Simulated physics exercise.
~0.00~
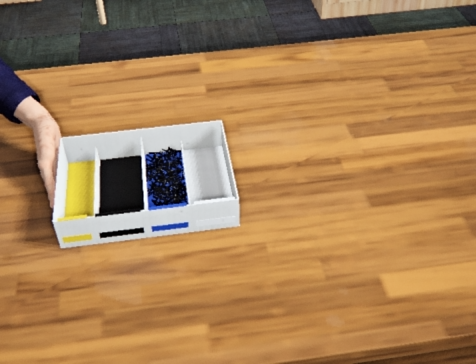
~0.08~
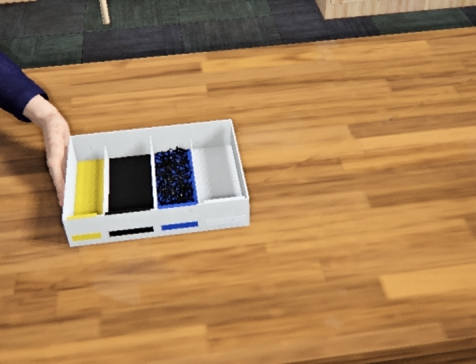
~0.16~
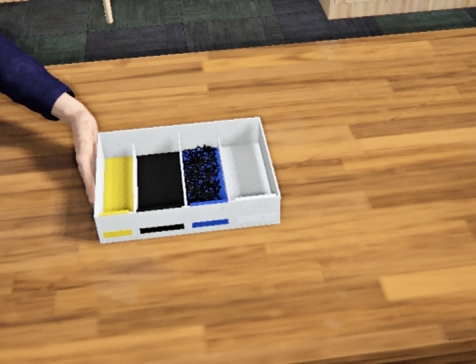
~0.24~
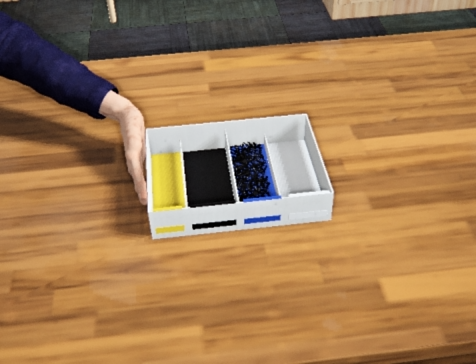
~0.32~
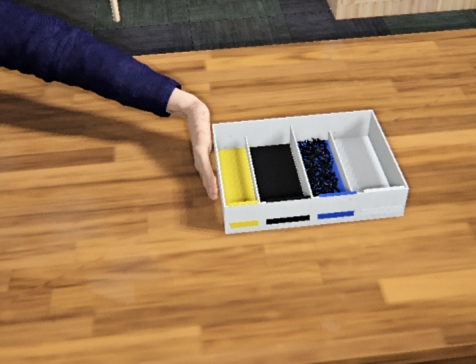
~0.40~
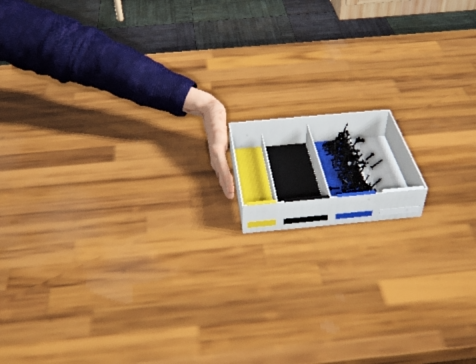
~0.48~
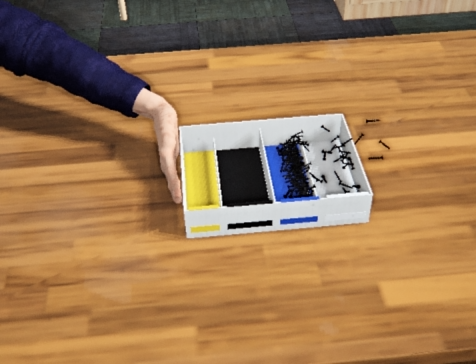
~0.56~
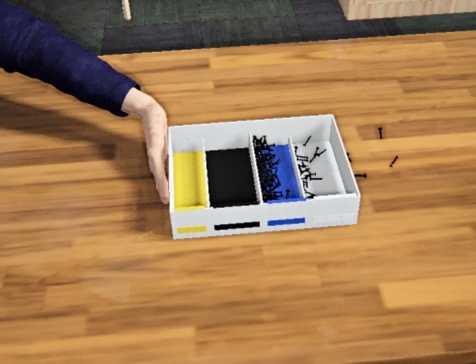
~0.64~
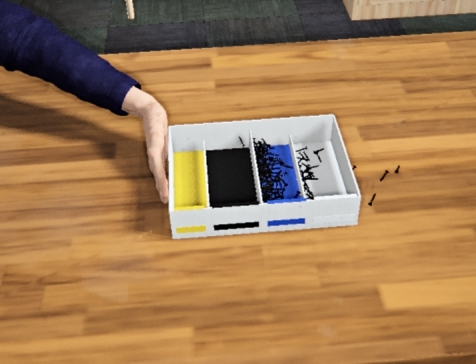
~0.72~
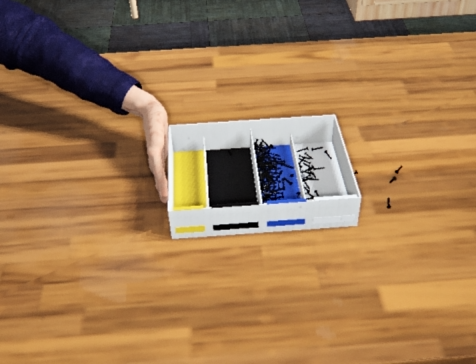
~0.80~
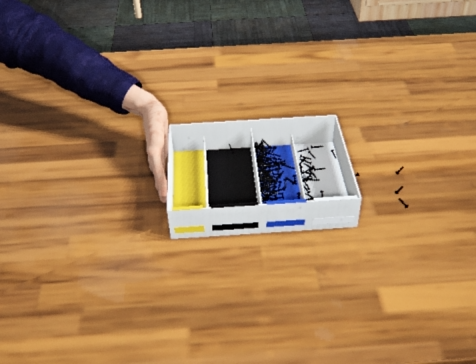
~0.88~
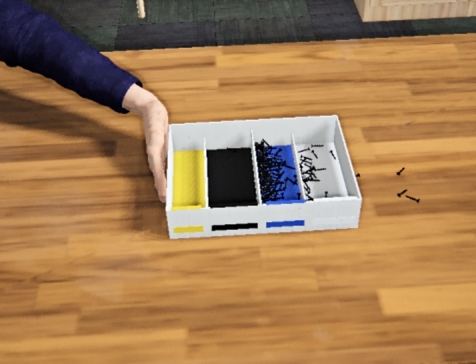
The clip opens on a wooden table, where a hand in a dark blue sleeve holds the left end of a white tray with four compartments. One section is yellow, one black, one blue and heaped with small black screws, and the last is white and empty. The hand pushes the tray to the right, faster and faster, then it slows and the screws surge over the partition into the white section. As the tray moves back left, a few screws spill onto the table. It ends still, with most screws in the blue section, some in the white and three on the wood.
